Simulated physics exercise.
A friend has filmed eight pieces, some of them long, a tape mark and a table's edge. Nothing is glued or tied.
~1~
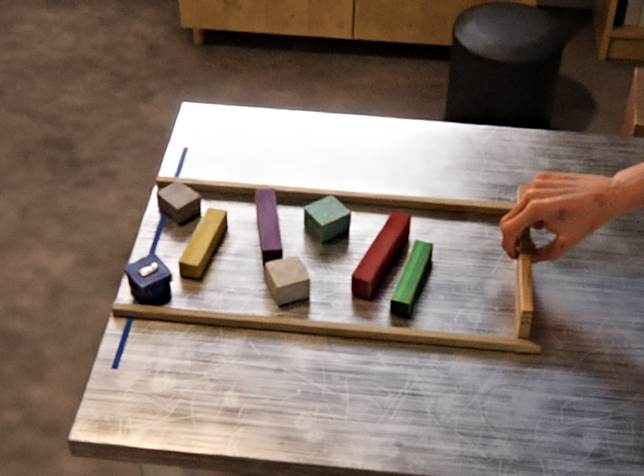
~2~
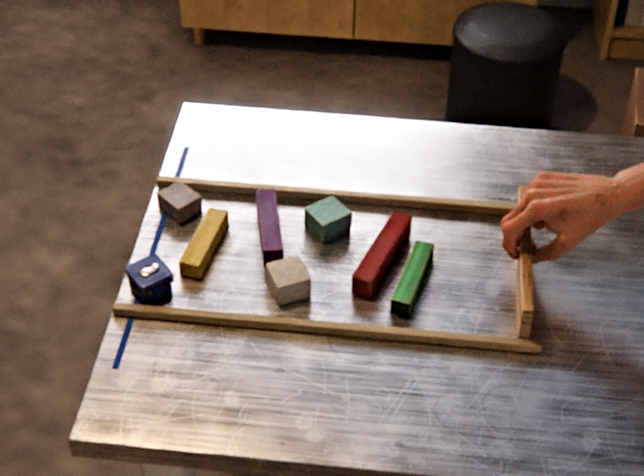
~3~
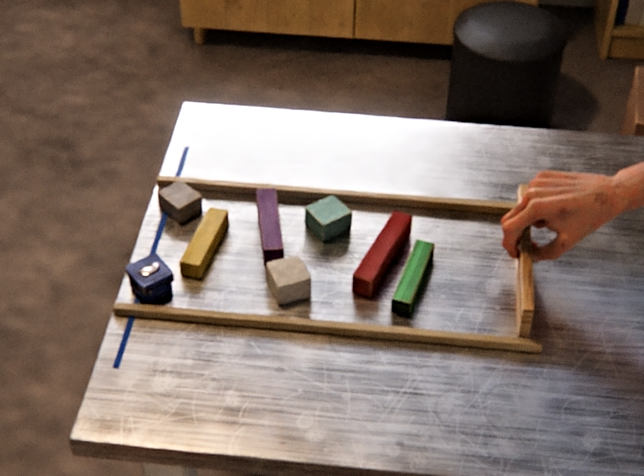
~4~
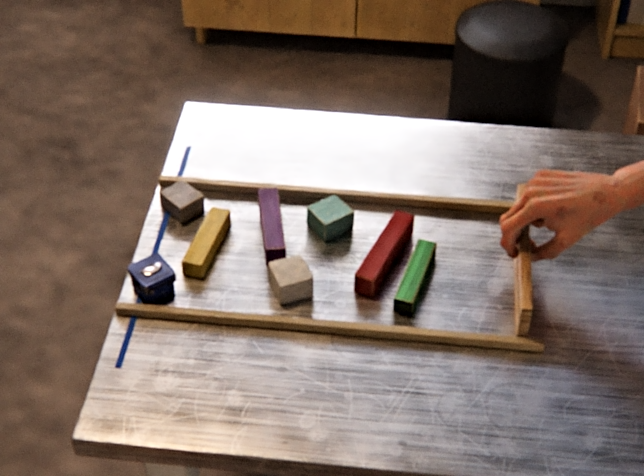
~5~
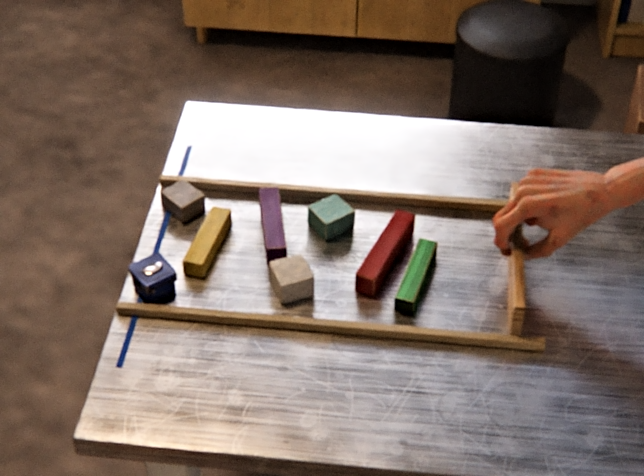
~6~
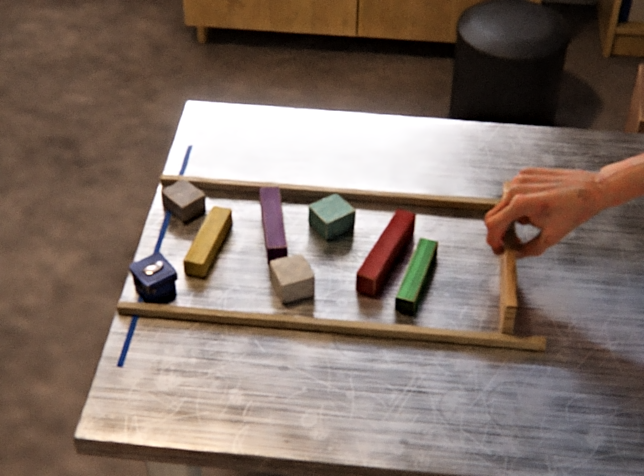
A hand slides a wooden board slightly left toward colored blocks lying still on a table.
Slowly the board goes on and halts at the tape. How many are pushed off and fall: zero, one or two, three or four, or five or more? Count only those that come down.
The number that fall off is five or more.
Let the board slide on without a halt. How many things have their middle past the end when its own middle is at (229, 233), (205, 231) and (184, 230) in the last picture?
Past the end: 1, 4 and 4.
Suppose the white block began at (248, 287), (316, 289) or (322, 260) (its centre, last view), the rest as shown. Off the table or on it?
Place by place, it is lost; goes over; goes over.
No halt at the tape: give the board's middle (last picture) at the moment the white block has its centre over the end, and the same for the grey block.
About (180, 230), and (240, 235) for the other.
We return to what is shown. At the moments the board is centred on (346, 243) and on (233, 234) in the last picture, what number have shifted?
5 and 8.
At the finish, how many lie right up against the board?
In contact: 1.
Early on, none off yet; blue case at rest near (154, 278); grey block at rest near (184, 200); yellow bar at rest near (209, 240).
A while later, none off yet; blue case at rest near (154, 278); grey block moving near (179, 198); yellow bar travelled a little near (185, 241).
Finally, the number that fall off is five or more; lost, red stick, turquoise block, white block, purple bar, yellow bar, grey block and blue case.
